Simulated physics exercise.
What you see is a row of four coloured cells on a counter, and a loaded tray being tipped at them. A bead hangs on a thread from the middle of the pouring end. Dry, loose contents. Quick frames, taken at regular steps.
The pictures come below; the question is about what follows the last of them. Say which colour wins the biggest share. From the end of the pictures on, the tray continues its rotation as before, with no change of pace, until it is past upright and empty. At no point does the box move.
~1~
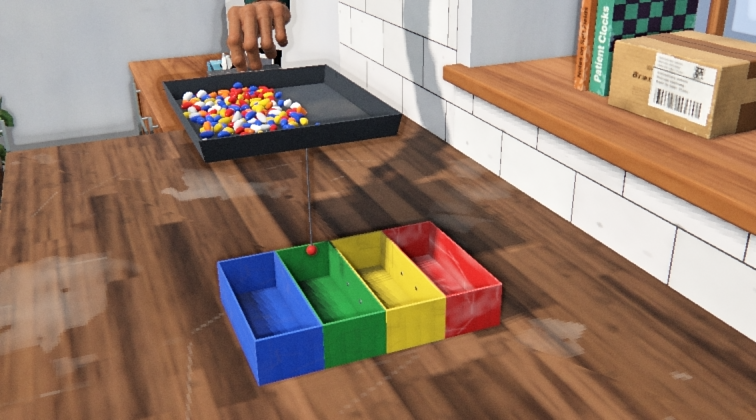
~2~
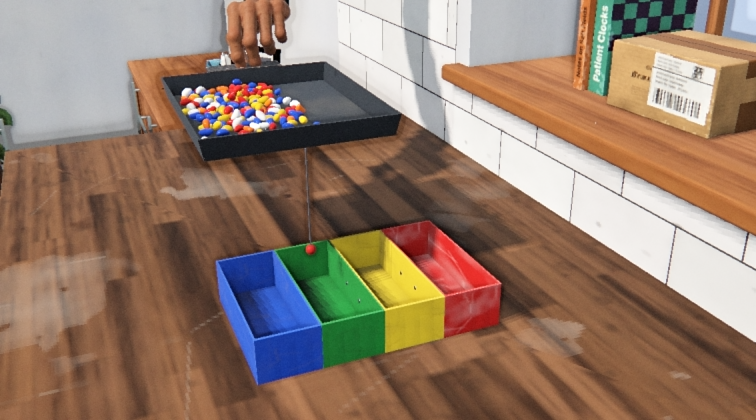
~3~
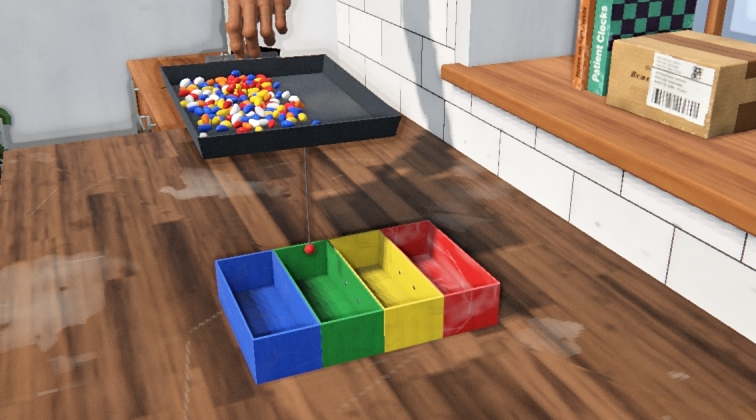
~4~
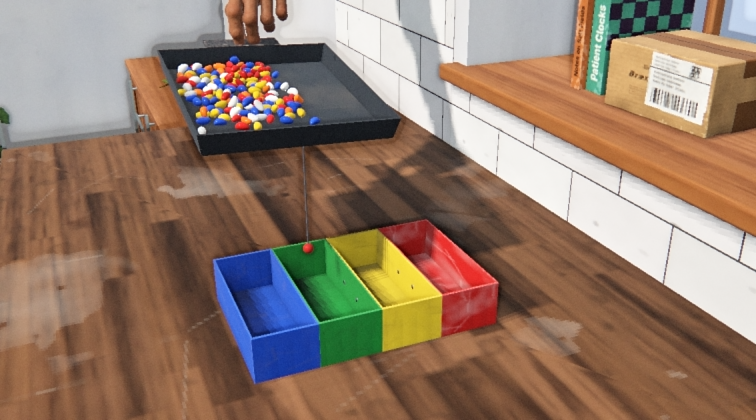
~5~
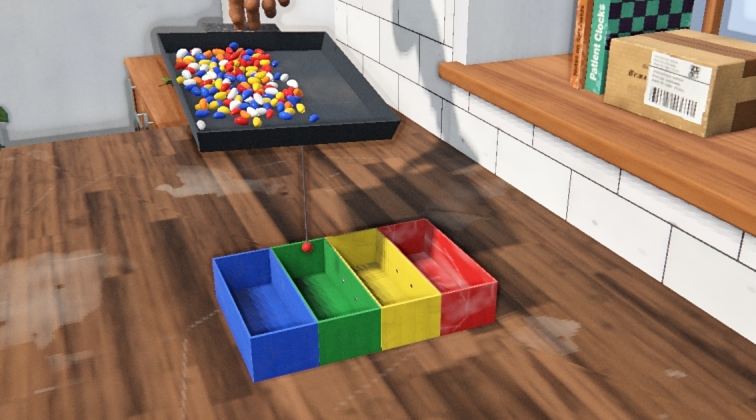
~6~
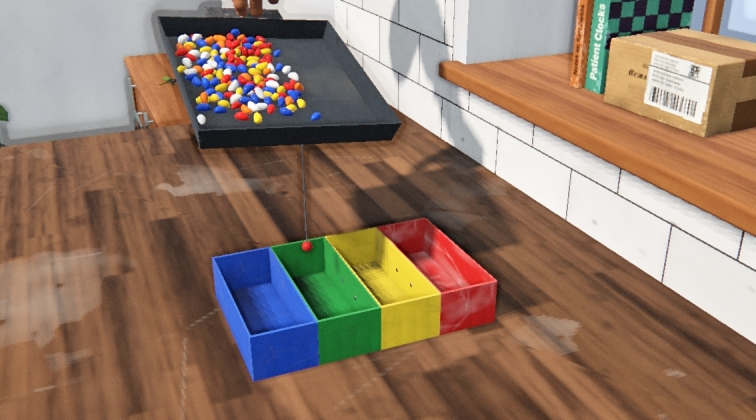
Yellow wins the biggest share.
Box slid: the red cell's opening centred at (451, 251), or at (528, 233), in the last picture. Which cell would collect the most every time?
Try one: The yellow one; try two: Blue.
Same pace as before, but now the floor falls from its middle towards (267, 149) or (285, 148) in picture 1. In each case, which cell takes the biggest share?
The first time it is the cell in blue, and the second time it is blue.
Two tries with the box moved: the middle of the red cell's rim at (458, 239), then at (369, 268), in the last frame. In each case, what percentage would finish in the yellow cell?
You'd end up with around 40 per cent and then around 20 per cent.
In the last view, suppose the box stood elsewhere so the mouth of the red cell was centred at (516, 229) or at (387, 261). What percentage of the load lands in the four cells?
The first comes to 80 percent and the second to 90 percent.
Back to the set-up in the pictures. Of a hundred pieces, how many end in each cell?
The blue cell gets about 0, the green cell about 20, the yellow cell about 50 and the red cell about 20.
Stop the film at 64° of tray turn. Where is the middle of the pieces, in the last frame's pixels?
Its middle sits at about pixel (338, 128).
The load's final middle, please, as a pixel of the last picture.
Somewhere around (384, 299) in the last picture.
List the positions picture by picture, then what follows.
Corners of the pouring end near (204, 139) and (396, 113), level; middle of the load near (235, 109), jelly beans; bead on its thread near (312, 250); blue cell near (290, 351); green cell near (355, 335); yellow cell near (416, 321); red cell near (473, 307), in the first picture.
Corners of the pouring end near (203, 137) and (395, 113), level; middle of the load near (234, 106), in the second picture.
Corners of the pouring end near (202, 136) and (395, 114), tipped barely, lowest at the right corner; middle of the load near (233, 100), in the third picture.
Corners of the pouring end near (202, 133) and (395, 116), tipped a little, lowest at the right corner; middle of the load near (231, 89), in the fourth picture.
Corners of the pouring end near (202, 130) and (395, 118), tipped a little, lowest at the right corner; middle of the load near (231, 79), in the fifth picture.
Corners of the pouring end near (203, 127) and (396, 121), tipped clearly, lowest at the right corner; middle of the load near (232, 69); blue cell near (285, 347); green cell near (350, 332); yellow cell near (411, 317); red cell near (468, 304), in the sixth picture.
Shortly afterwards, tray tipped steeply; the bulk on the tray; only a few in the red cell; a little falling or outside the box.
Next, tray tipped past a quarter turn; near half on the tray; a little in the red cell; a little in the yellow cell; a little in the green cell; near a quarter falling or outside the box.
Some moments later, tray tipped past a quarter turn; near half in the yellow cell; near a quarter in the green cell; near a quarter in the red cell; only a few in the blue cell; only a few falling or outside the box.
In the end, tray tipped past a quarter turn; near half in the yellow cell; near a quarter in the green cell; near a quarter in the red cell; only a few in the blue cell; only a few outside the box.
